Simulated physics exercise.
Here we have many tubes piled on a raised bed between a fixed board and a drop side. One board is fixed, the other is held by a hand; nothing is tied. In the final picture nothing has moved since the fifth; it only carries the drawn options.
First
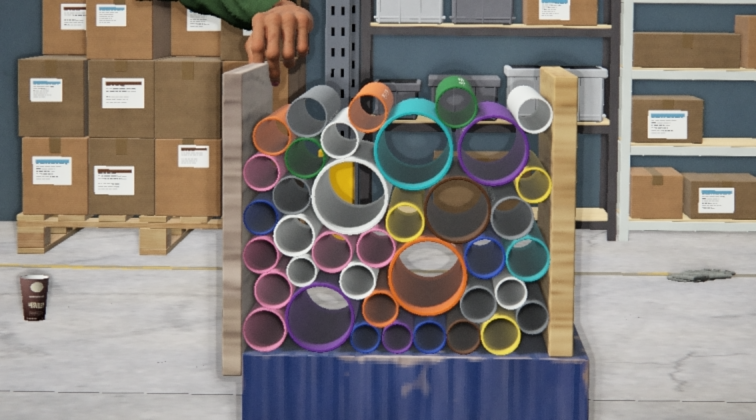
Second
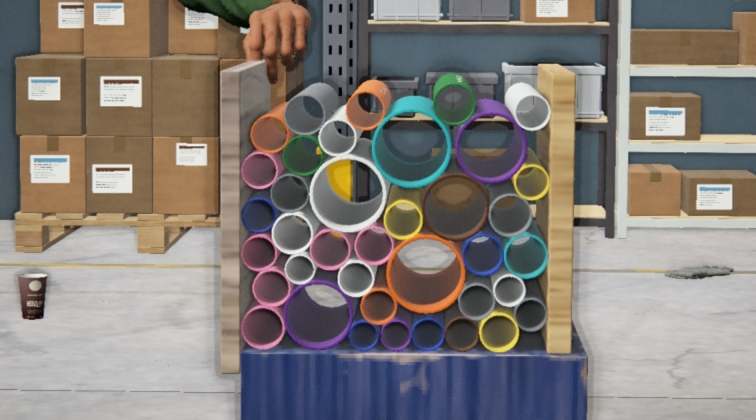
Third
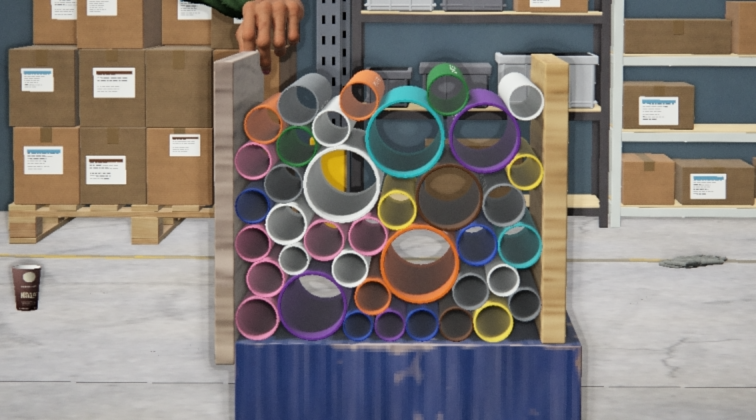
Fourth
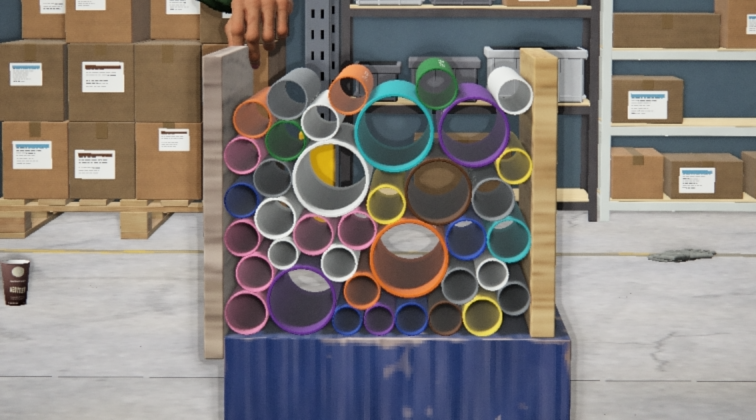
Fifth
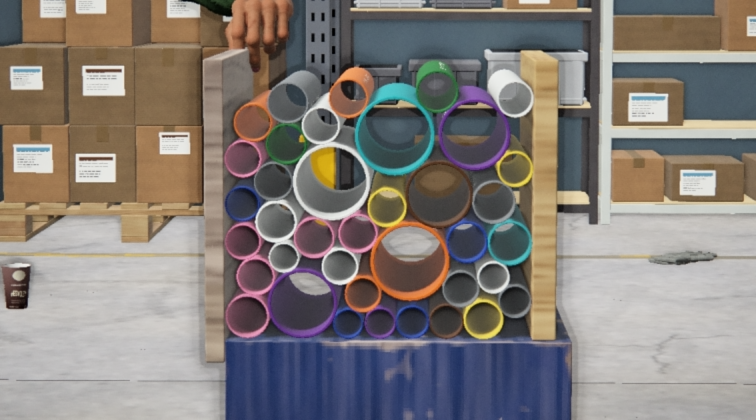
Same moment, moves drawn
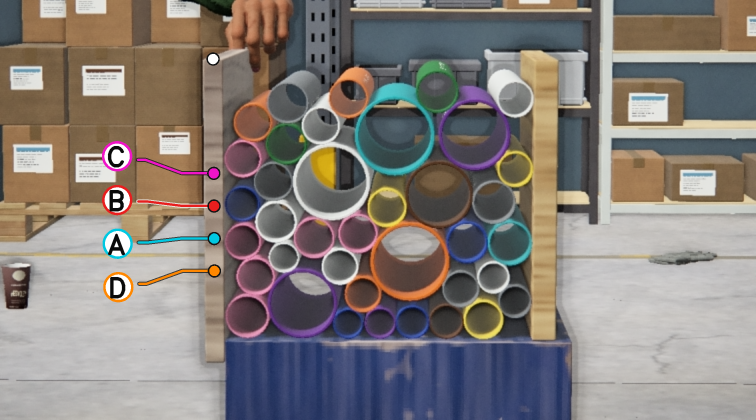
The video shows colorful tubes of various sizes stacked between two upright boards on a blue base, with a hand holding the left board, while the view shifts slightly and the tubes show little or no movement among themselves.
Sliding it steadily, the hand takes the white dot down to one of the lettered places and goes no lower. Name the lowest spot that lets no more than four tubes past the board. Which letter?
Down to B.
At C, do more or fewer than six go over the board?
It loses fewer than six.
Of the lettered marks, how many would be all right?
Two of them.
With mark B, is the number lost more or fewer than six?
At B, fewer than six.
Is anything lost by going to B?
Yes.
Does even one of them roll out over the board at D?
Yes, at D.
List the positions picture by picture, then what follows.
The first frame shows an orange tube (428, 277); a blue tube (485, 258); a brown tube (458, 210).
The second frame shows a brown tube (456, 207); a turquoise tube (411, 148).
The third frame shows a pink tube (254, 161); an orange tube (359, 100).
The fourth frame shows side board (230, 190); a pink tube (246, 312).
The fifth frame shows a brown tube (447, 321); an orange tube (410, 261); a blue tube (467, 242).
On the copy, A at (214, 238); B at (214, 206); C at (214, 173); D at (214, 271); the white dot at (213, 59).
On B. First, top of the board (224, 126).
Then, top of the board (225, 202).
Finally, top of the board (225, 205), three out over the board.
By contrast, A more than four out over the board; C one out over the board; D more than four out over the board.
